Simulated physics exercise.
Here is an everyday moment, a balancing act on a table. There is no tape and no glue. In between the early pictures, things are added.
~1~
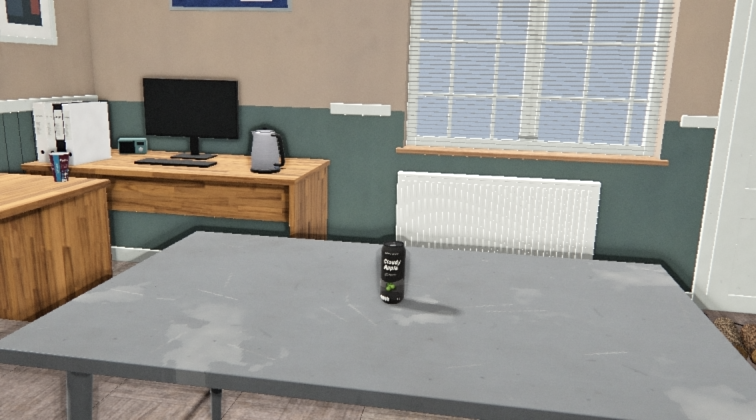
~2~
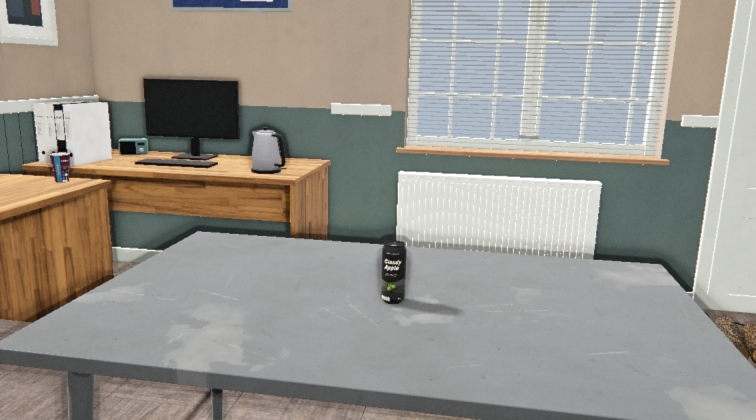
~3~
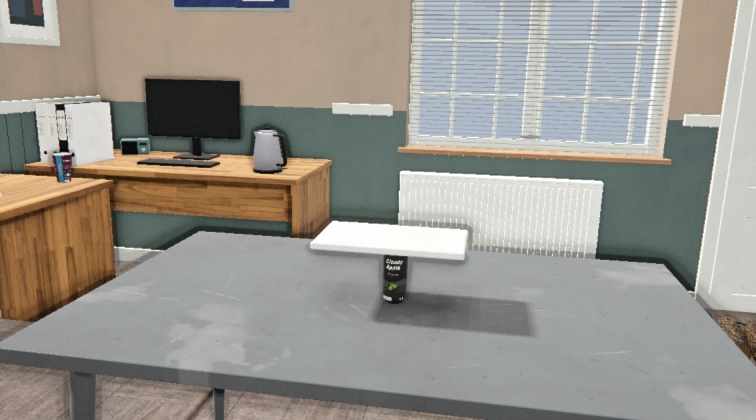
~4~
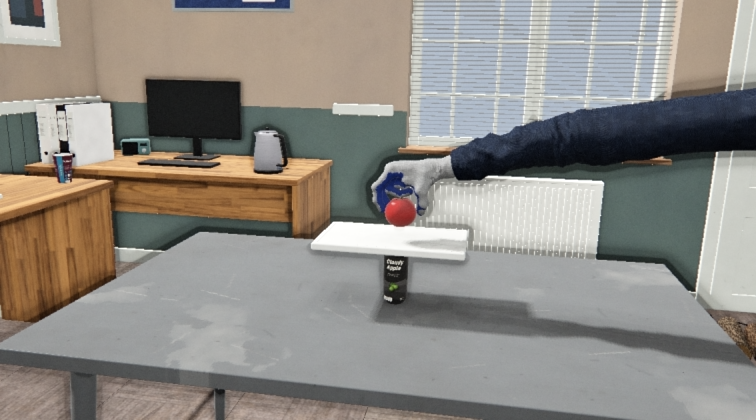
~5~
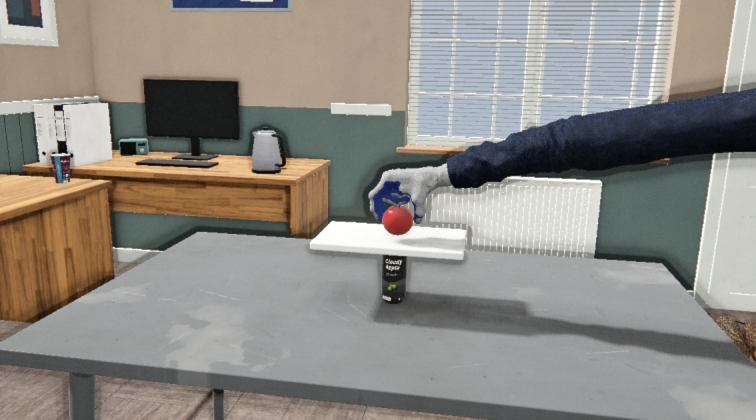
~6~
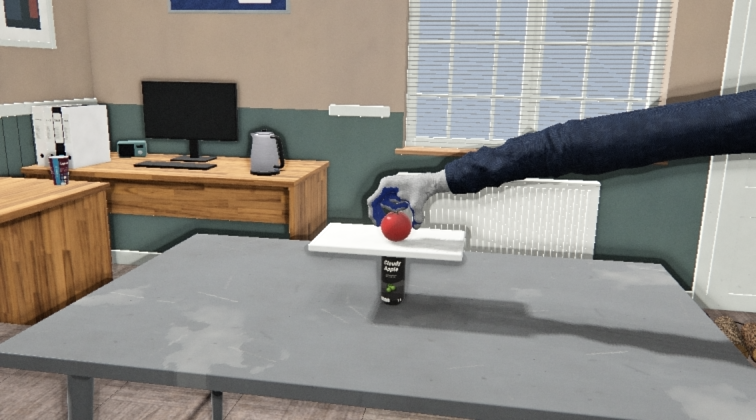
A gloved hand lowers a red tomato onto a white lid atop a dark can.
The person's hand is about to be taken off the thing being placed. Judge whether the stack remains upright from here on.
It remains upright.
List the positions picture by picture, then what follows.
In the first picture, the last thing is not in view yet.
In the second picture, the last thing is not in view yet.
In the third picture, the last thing is not in view yet; white lid (393, 239).
In the fourth picture, coming down; red tomato (401, 212); white lid (393, 239).
In the fifth picture, coming down; red tomato (398, 220); white lid (392, 239).
In the sixth picture, set down, still held; red tomato (396, 226); white lid (390, 240).
Then, 0.30 s later than the last frame, all is still.
Then, 0.70 s later than the last frame, red tomato resting near (396, 227).
When it is over, all 3 as before. End places, in pixels of the last picture, red tomato near (396, 227). The stack holds.
